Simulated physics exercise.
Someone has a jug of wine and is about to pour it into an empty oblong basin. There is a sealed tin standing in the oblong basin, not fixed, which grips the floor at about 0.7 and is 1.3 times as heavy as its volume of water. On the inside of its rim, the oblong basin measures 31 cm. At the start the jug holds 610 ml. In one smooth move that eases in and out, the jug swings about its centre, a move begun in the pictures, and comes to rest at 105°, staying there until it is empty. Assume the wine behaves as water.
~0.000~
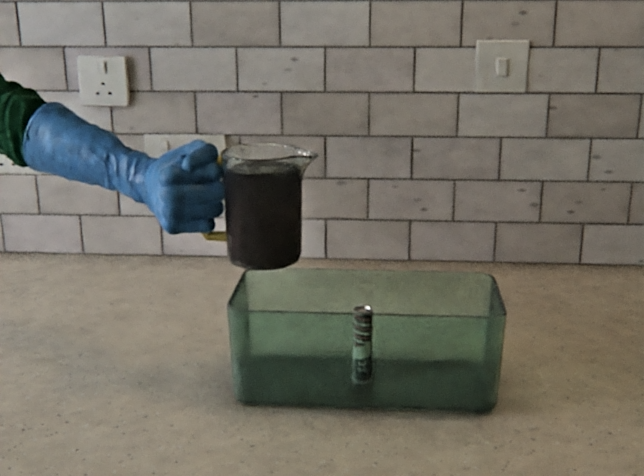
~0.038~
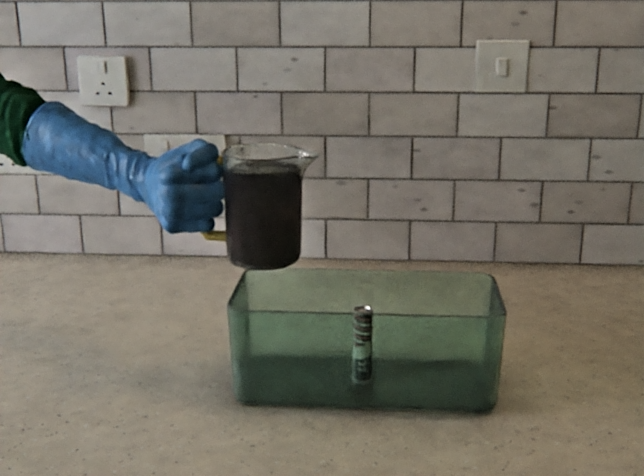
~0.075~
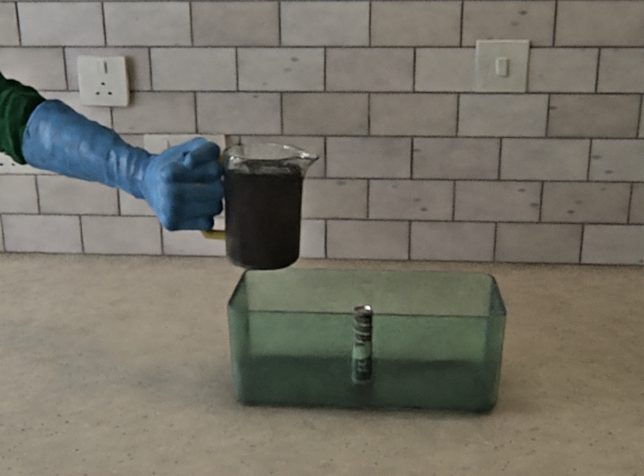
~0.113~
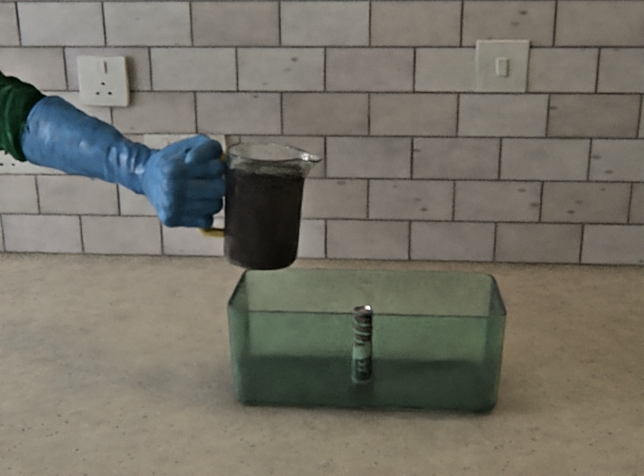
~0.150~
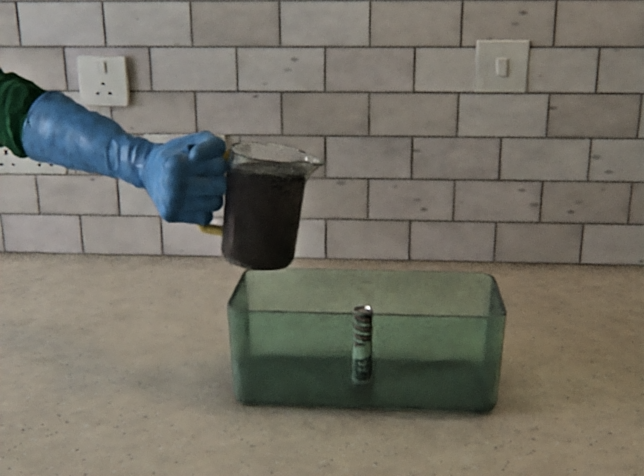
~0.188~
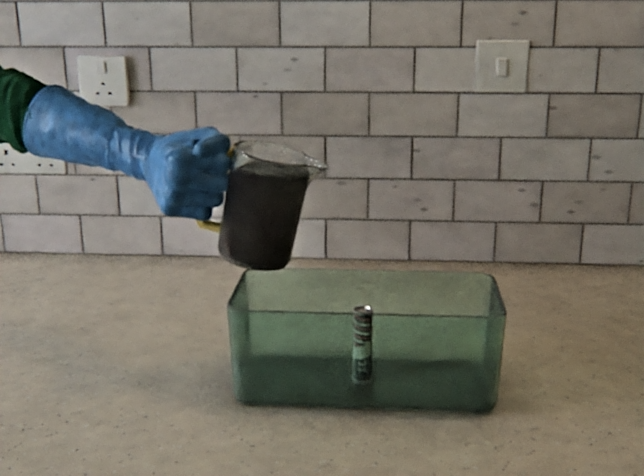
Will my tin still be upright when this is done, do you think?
It will go down.
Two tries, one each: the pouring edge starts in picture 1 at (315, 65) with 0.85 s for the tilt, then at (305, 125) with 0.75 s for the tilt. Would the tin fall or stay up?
The tin stays vertical the first time and overturns the second time.
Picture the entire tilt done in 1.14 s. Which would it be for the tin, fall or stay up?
Outcome - the tin comes down.
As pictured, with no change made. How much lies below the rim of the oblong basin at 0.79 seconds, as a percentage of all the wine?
54 per cent, give or take a little.
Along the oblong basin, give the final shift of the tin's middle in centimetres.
All told, the tin's centre has moved close to 6.5 cm.
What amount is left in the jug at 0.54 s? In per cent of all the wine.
Fraction remaining: Approx. 82 per cent.
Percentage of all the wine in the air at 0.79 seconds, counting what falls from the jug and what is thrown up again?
I'd put it at about 14 per cent of the liquid.
By 0.54 s the tilt is 74° and 82 per cent is still to pour; the tin stands where it began.
By 0.79 s the tilt is 104° and 32 per cent is still to pour; the tin stands where it began.
By 1.06 s the tilt is 105° and 4 per cent is still to pour; the tin lies on its side.
By 1.35 s the tilt is 105° and 0 per cent is still to pour; the tin lies on its side.
At rest the tin lies on its side.
